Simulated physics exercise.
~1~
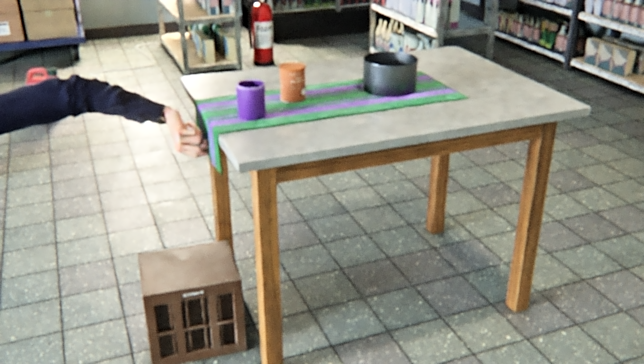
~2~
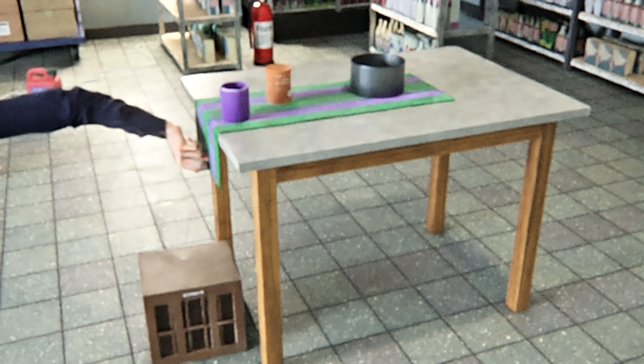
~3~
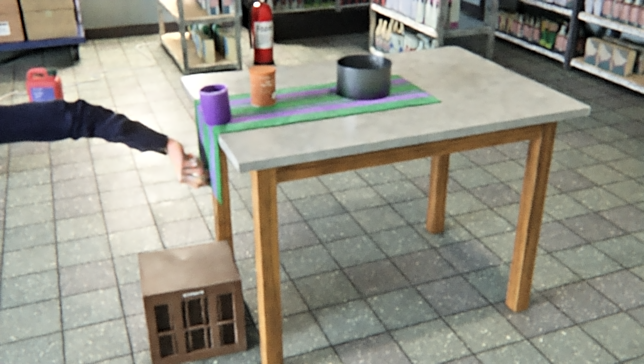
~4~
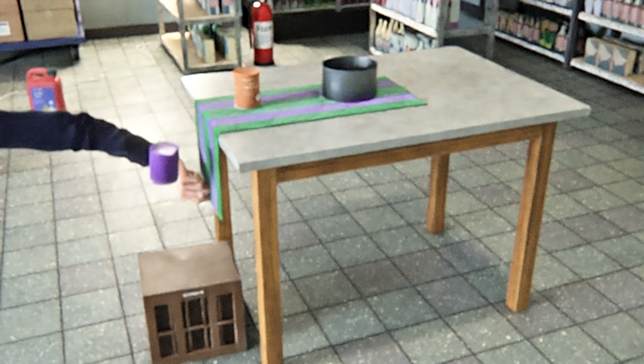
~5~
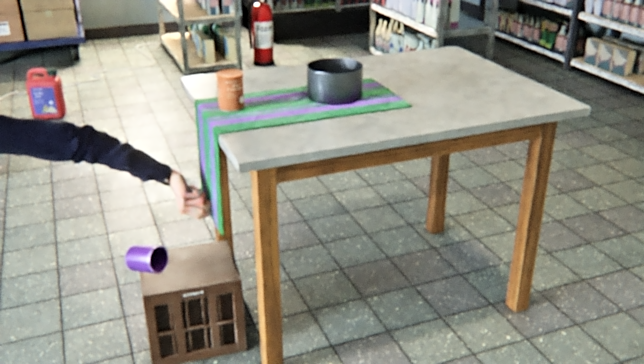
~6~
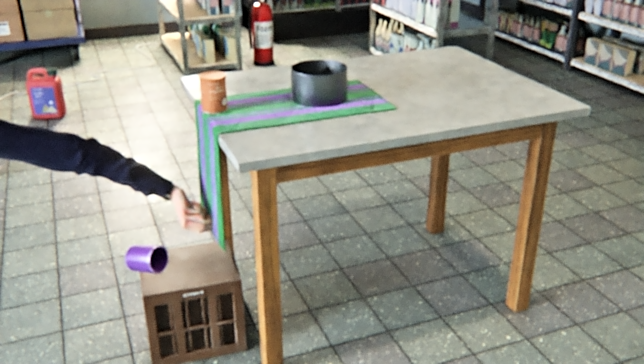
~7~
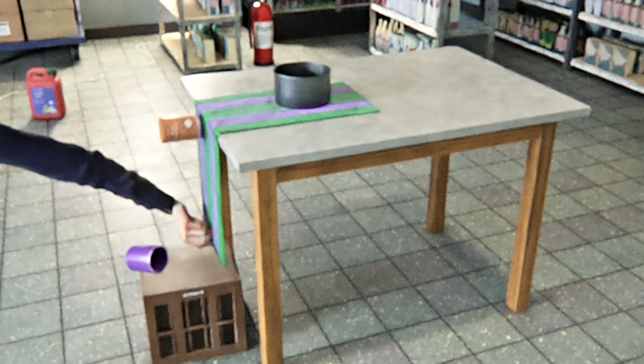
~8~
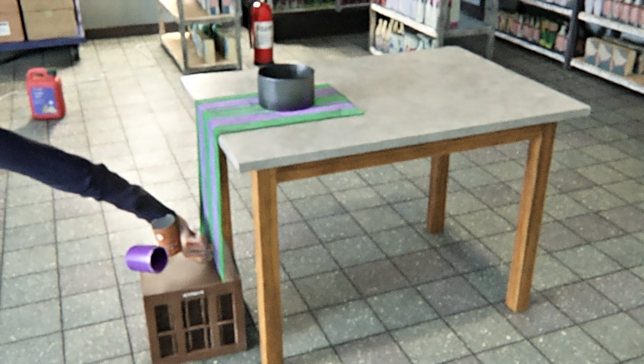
In a shop, a hand slowly pulls a striped towel, dropping a mug, then a tin.
